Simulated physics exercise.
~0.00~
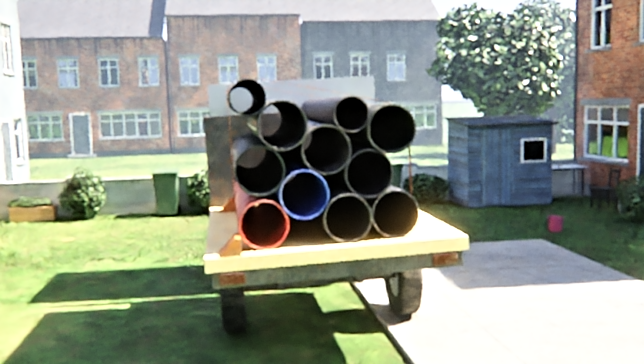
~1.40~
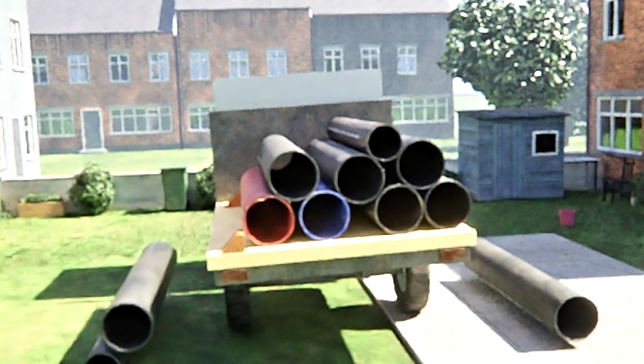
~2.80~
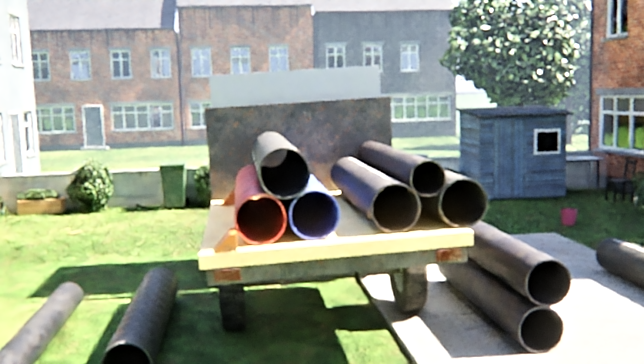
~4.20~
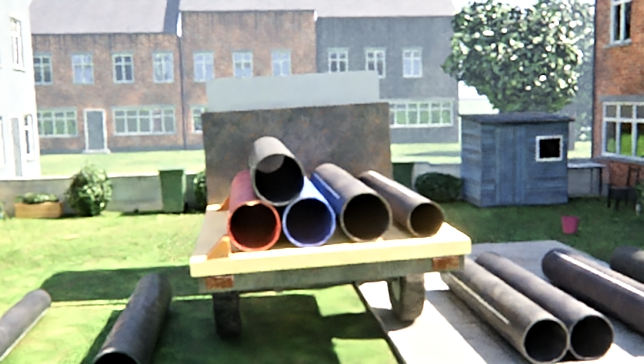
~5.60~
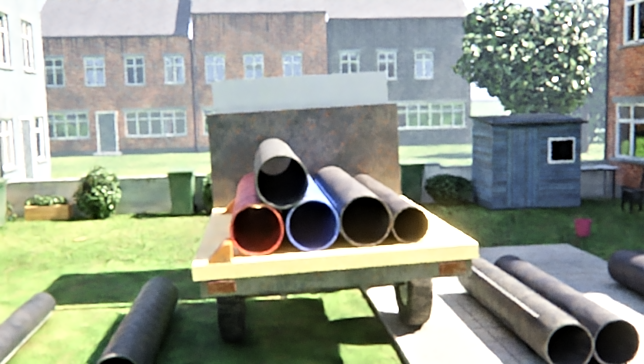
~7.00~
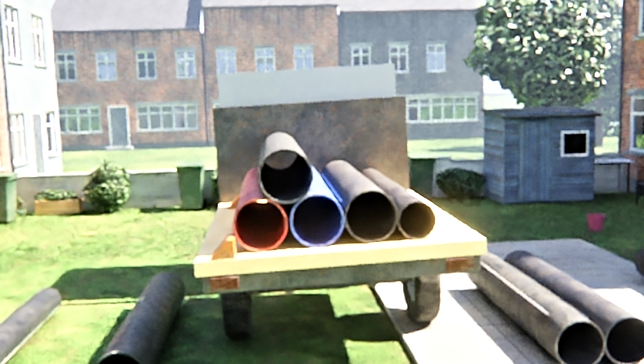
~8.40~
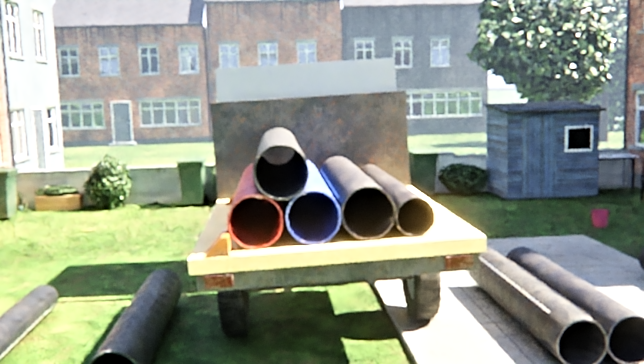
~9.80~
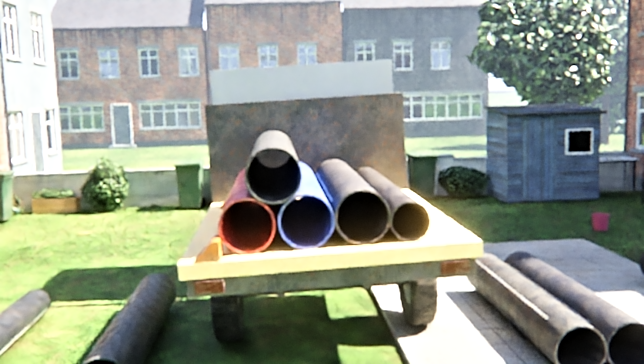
A tall stack of hollow dark pipes sits on a flatbed lorry seen from its tail end, with a red pipe and a blue one side by side in the bottom row. Around it lie a sunny lawn, a paved strip, a blue-grey shed and brick houses. The stack collapses, and pipes drop off both sides onto grass and paving. The blue pipe shifts slightly right and turns partway, while another dark pipe rolls off to the right. At the end, red and blue remain aboard, one dark pipe resting on top and two lying to their right.
